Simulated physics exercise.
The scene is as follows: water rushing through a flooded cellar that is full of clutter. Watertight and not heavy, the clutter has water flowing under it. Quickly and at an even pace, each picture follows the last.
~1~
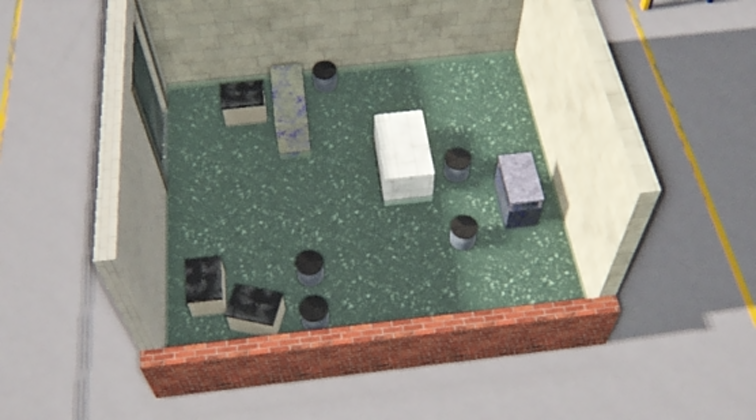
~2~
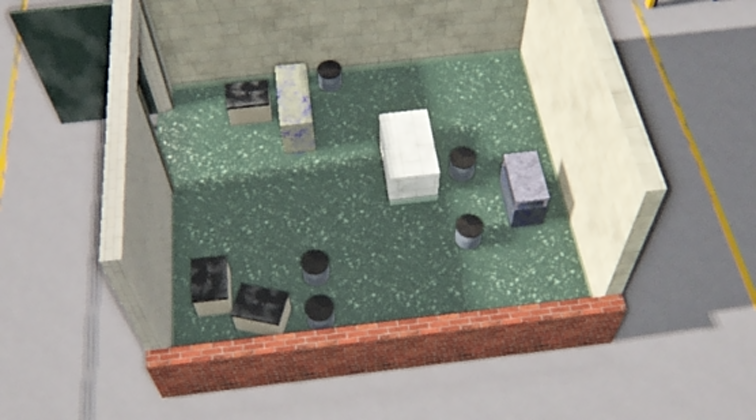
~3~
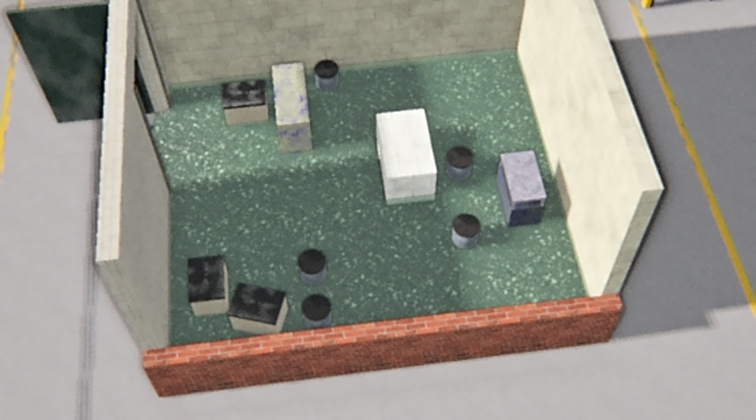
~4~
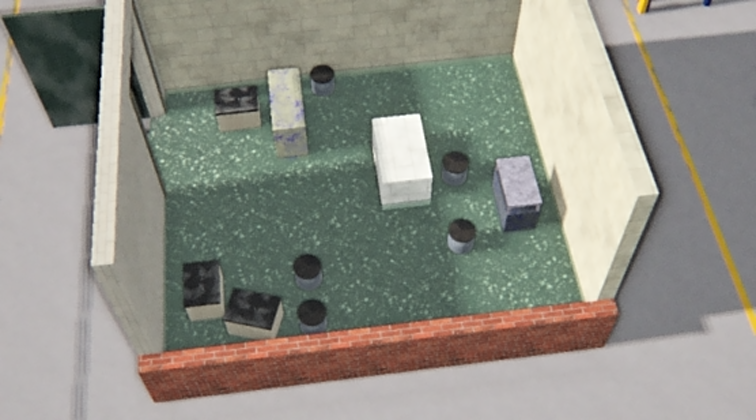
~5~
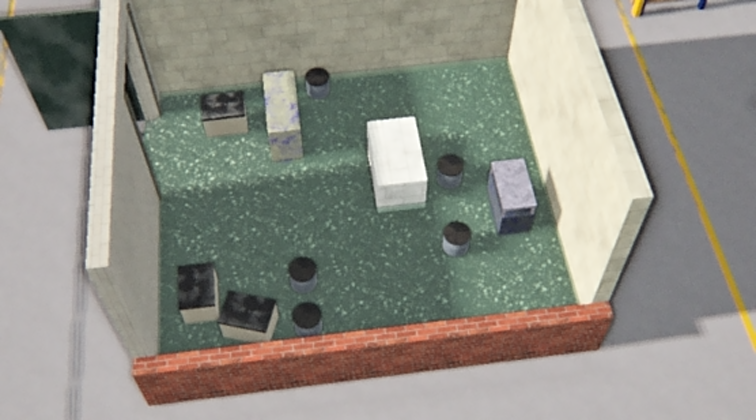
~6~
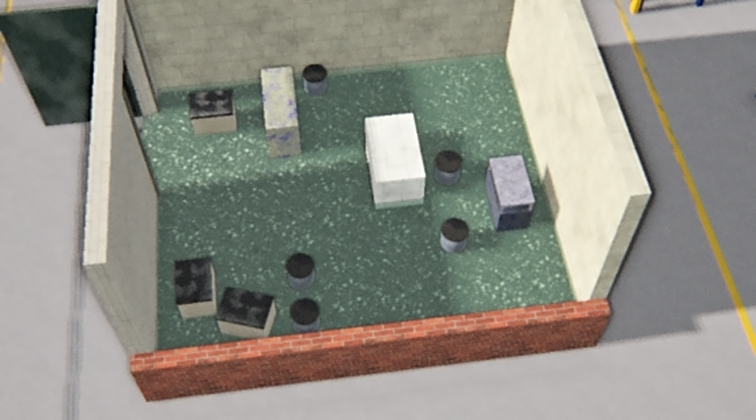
A dark-topped chest near the back left drifts in a roofless, flooded cellar with green, speckled water, seen from high above the low red brick front wall. Around it are a mottled upright block, a white block at centre, a purplish cabinet at right, dark-topped drums, and two more chests front left. A dark door swings open outside the left wall, then the chest slides slightly left while the camera sways gently.
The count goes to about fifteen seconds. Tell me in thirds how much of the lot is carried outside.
The outcome is mid-range, one to two thirds.
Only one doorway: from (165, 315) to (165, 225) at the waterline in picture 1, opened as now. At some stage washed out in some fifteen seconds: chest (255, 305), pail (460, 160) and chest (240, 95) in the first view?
Lost, retained, retained.
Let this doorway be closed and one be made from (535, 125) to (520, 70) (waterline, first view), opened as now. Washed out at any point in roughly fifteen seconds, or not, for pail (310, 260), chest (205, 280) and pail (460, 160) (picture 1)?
Taken in that order, the answers are not lost, not lost, swept away.
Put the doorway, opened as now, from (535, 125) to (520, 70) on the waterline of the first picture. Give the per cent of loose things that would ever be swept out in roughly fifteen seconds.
Near 20 in a hundred.
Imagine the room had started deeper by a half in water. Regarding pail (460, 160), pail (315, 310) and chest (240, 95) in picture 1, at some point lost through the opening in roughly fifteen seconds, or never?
Going item by item, that's still there, then still there, then exited.
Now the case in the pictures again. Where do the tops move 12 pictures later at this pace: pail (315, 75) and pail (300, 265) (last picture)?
They end up close to (180, 97) and close to (246, 241).
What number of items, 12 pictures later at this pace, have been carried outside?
Total: 1.
A moment on, 0 of 8 are out; 8 afloat.
Next, 1 of 8 are out; 7 afloat.
Later, 3 of 8 are out; 5 afloat.
In the end, 4 of 8 are out; 4 afloat.
